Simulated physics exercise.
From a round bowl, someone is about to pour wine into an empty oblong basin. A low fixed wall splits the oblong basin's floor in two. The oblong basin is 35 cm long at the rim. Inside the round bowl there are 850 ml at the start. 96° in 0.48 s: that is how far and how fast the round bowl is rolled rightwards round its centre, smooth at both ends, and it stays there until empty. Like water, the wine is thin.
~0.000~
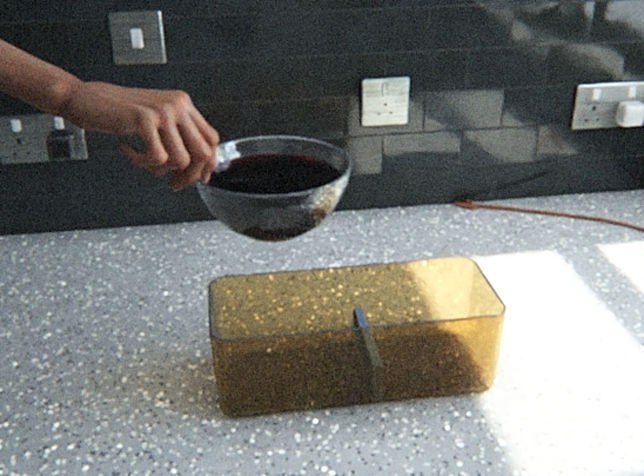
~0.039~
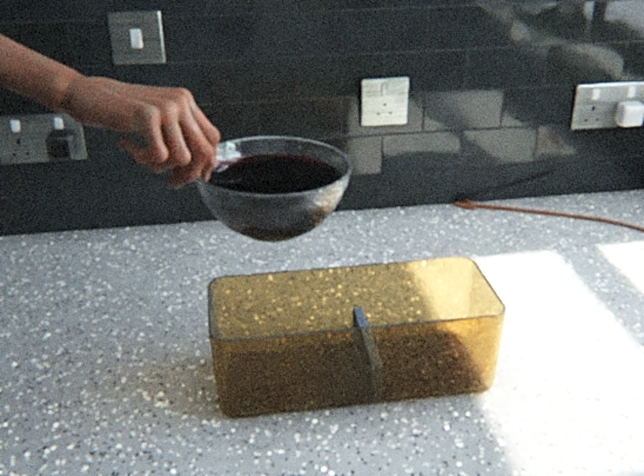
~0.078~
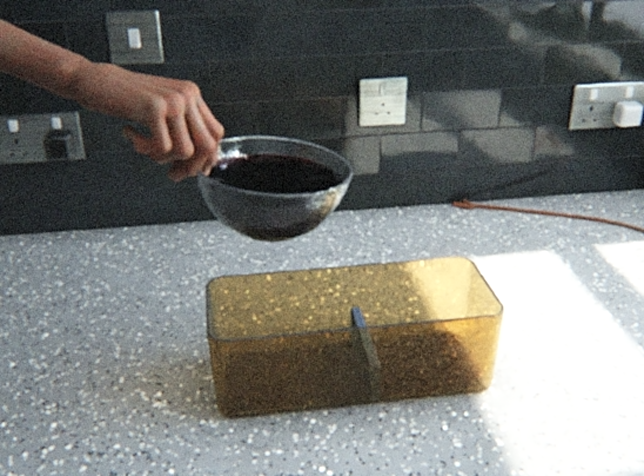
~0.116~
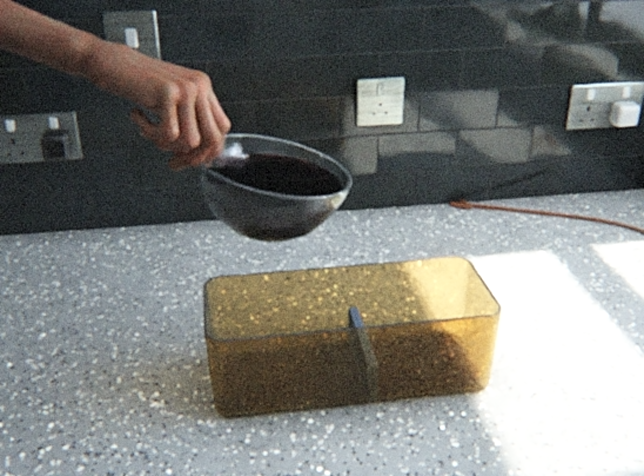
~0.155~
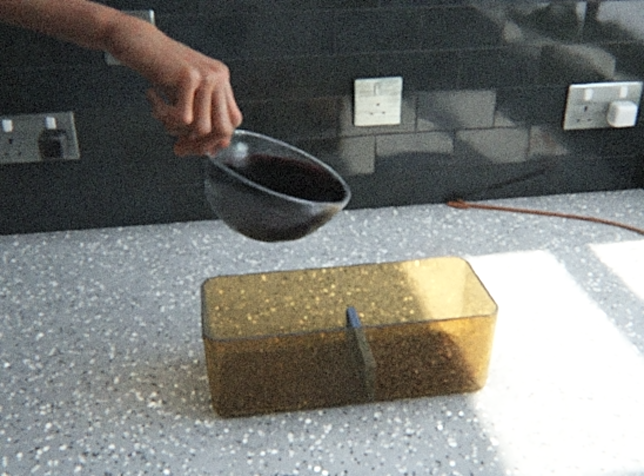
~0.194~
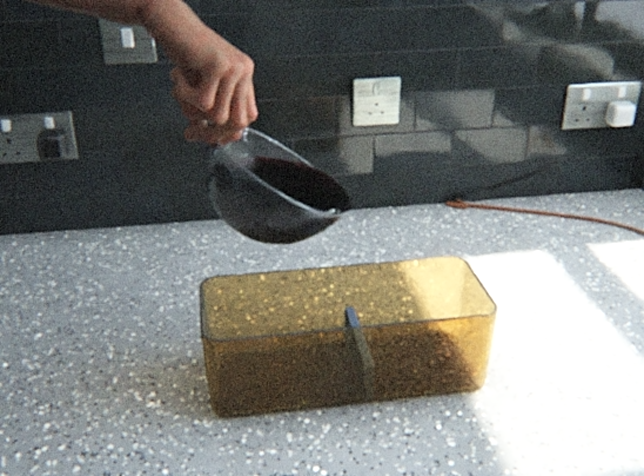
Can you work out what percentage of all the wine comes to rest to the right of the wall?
I would put it at 59 per cent.
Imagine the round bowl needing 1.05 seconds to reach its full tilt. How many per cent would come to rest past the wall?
That would be about 80 in a hundred, I'd say.
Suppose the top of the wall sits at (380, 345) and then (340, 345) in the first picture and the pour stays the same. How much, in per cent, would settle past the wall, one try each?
I'd put it at about 40 per cent for the first and about 80 per cent for the second.
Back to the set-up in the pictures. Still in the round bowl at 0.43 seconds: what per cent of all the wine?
I reckon about 12 in a hundred is still held.
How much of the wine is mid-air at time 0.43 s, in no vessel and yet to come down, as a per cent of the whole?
Around 44 in a hundred.
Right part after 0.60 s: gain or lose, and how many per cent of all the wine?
It goes up by about 1.
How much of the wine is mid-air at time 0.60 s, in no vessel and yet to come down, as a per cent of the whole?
Near 16 percent.
Then, 0.43 s in, the tilt is 93° and 12 per cent is still to pour, 2 is left of the wall and 41 right of it.
Then, 0.60 s in, the tilt is 96° and 0 per cent is still to pour, 24 is left of the wall and 58 right of it.
Then, 0.78 s in, the tilt is 96° and 1 per cent is still to pour, 28 is left of the wall and 52 right of it.
Then, 0.98 s in, the tilt is 96° and 0 per cent is still to pour, 33 is left of the wall and 60 right of it.
Finally, 34 per cent lies left of the wall, 59 right of it and 7 outside.
